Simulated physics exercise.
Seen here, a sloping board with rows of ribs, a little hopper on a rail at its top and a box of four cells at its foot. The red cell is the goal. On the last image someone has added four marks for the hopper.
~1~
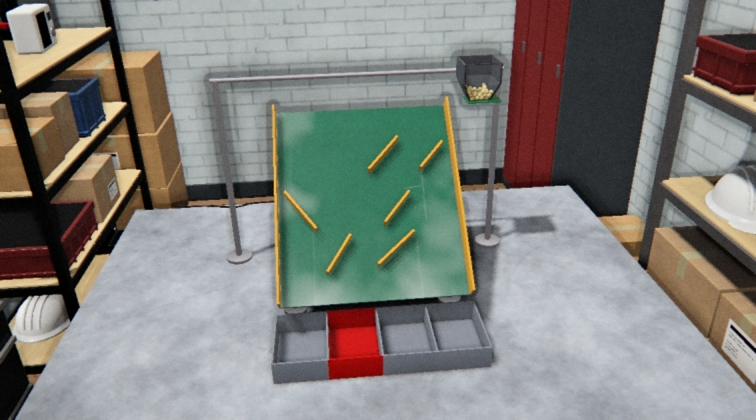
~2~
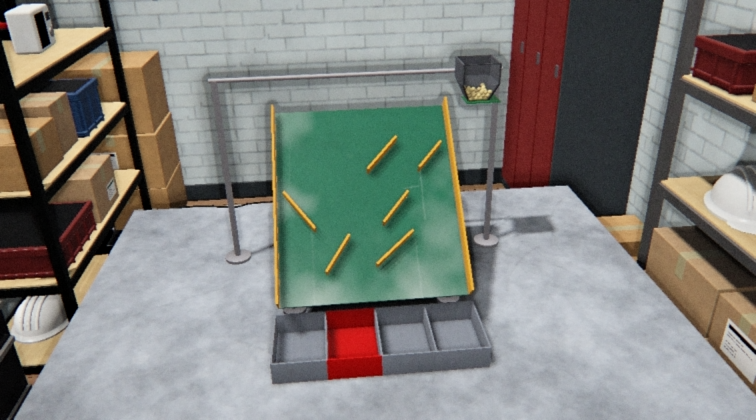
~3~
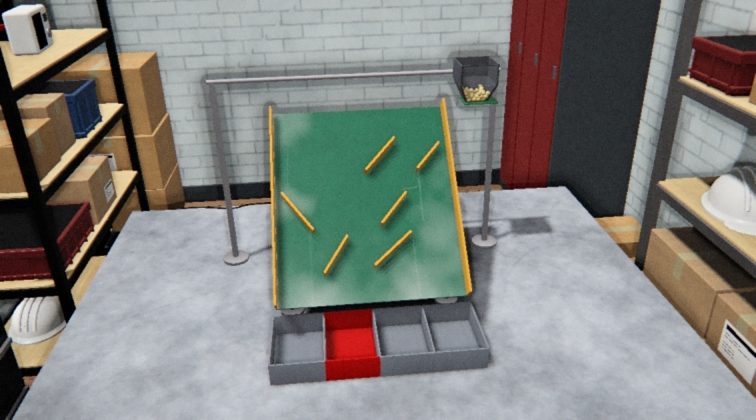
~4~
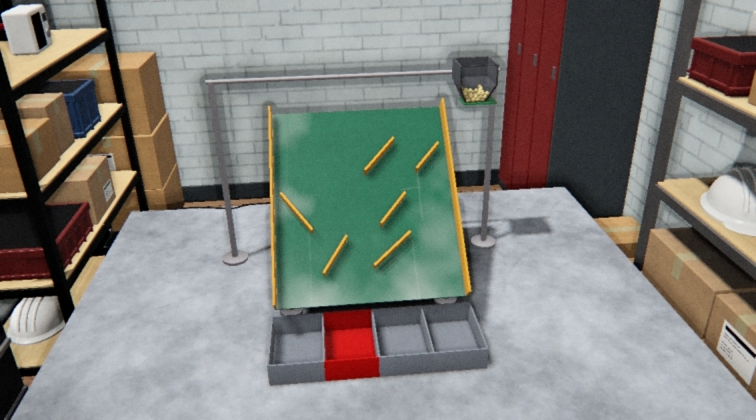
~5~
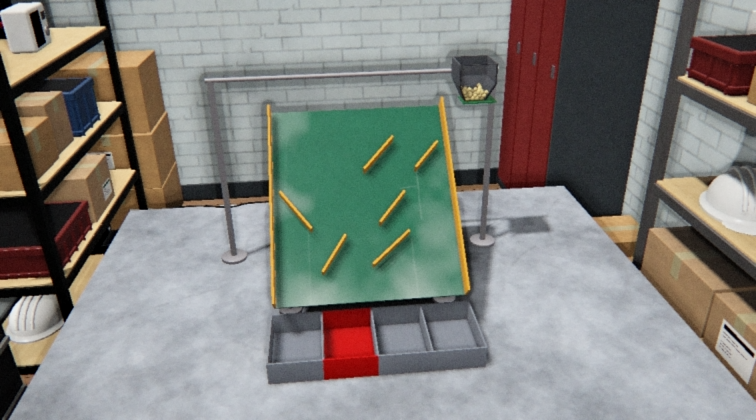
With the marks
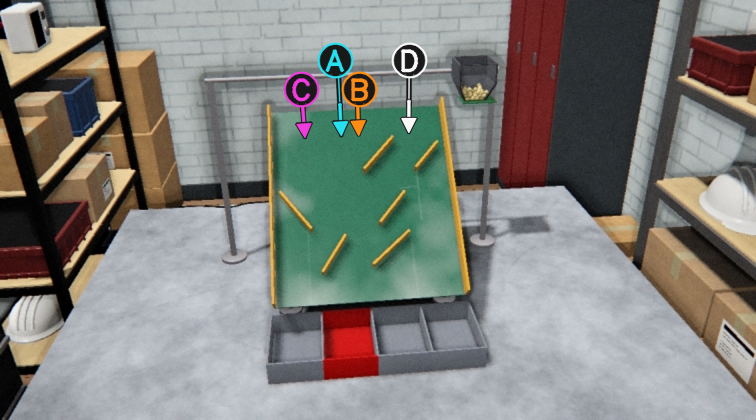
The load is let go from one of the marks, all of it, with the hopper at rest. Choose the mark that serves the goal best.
Best: D.
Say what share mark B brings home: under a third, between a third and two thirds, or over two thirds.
It is under a third.
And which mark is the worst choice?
It is C.
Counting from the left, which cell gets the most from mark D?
The second from the left.
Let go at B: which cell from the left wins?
The first.
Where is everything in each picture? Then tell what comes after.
Hopper at (478, 91), soya beans, door shut, in the first picture.
Ribs (368, 168) to (396, 136), (419, 167) to (441, 141), in the second picture.
Ribs (281, 192) to (313, 229), (382, 223) to (406, 191), in the third picture.
Ribs (324, 273) to (347, 235), (374, 265) to (410, 231), in the fourth picture.
Red cell at (351, 366), number 2 of 4 from the left, in the fifth picture.
On the marked copy, mark A meets the board at (341, 130); mark B meets the board at (358, 129); mark C meets the board at (304, 132); mark D meets the board at (408, 127).
With A, about a third in the red cell, about two thirds in other cells.
With B, about a quarter in the red cell, most in other cells.
With C, a stray few in the red cell, nearly all in other cells.
With D, about two thirds in the red cell, about a third in other cells, a stray few outside the box.
